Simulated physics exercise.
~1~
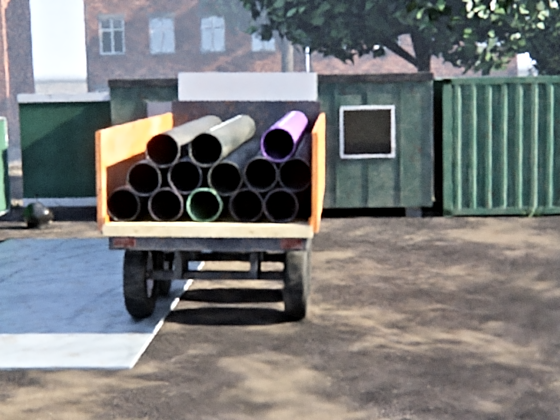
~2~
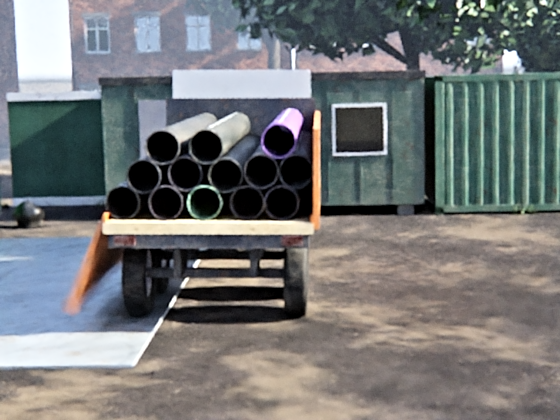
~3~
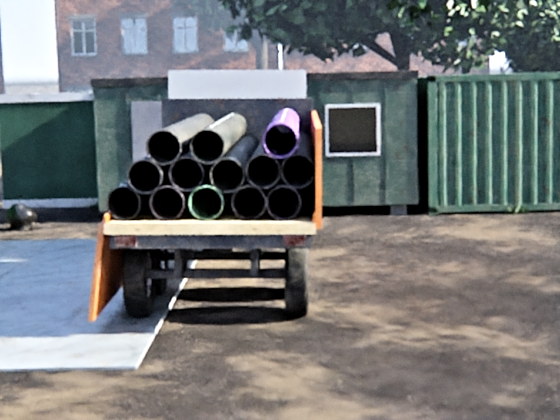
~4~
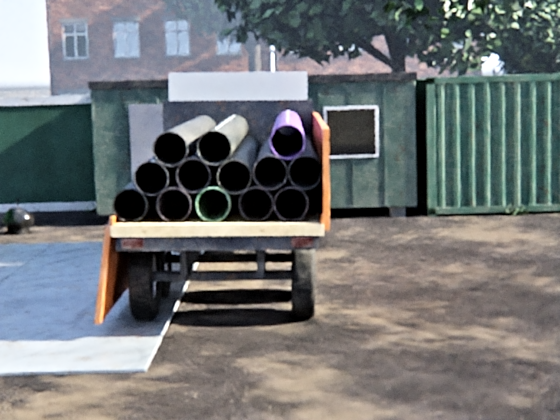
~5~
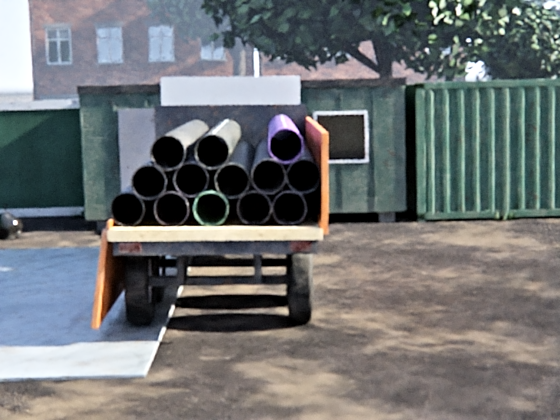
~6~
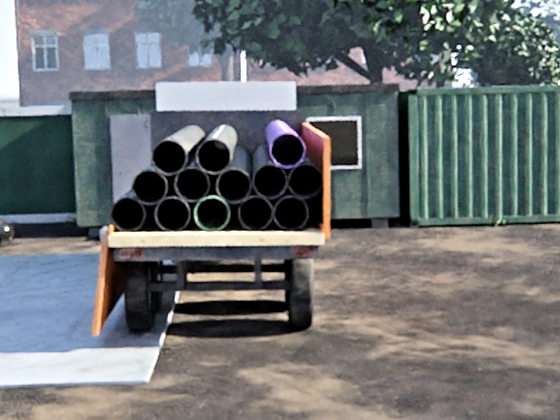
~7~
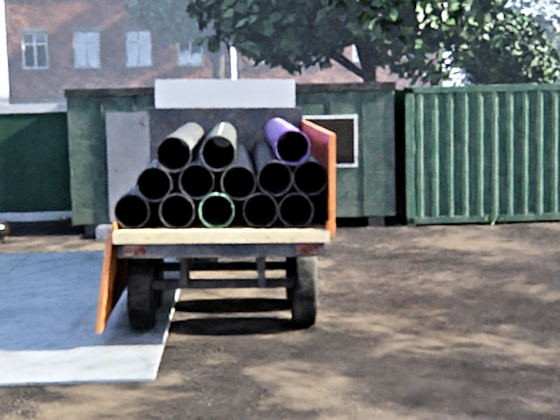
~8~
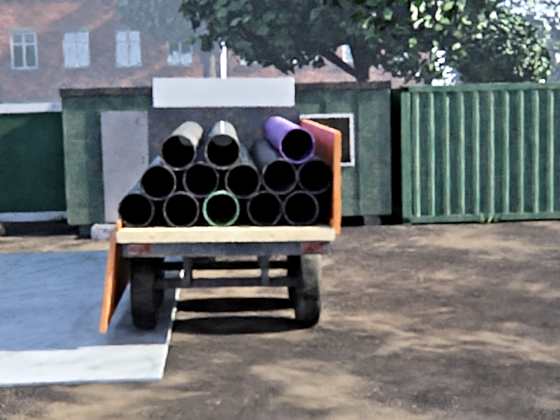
The orange side board on the left of a flatbed truck swung down and hung beside the deck, while the stacked pipes, including a green one and a purple one, all stayed aboard behind the upright board on the right.
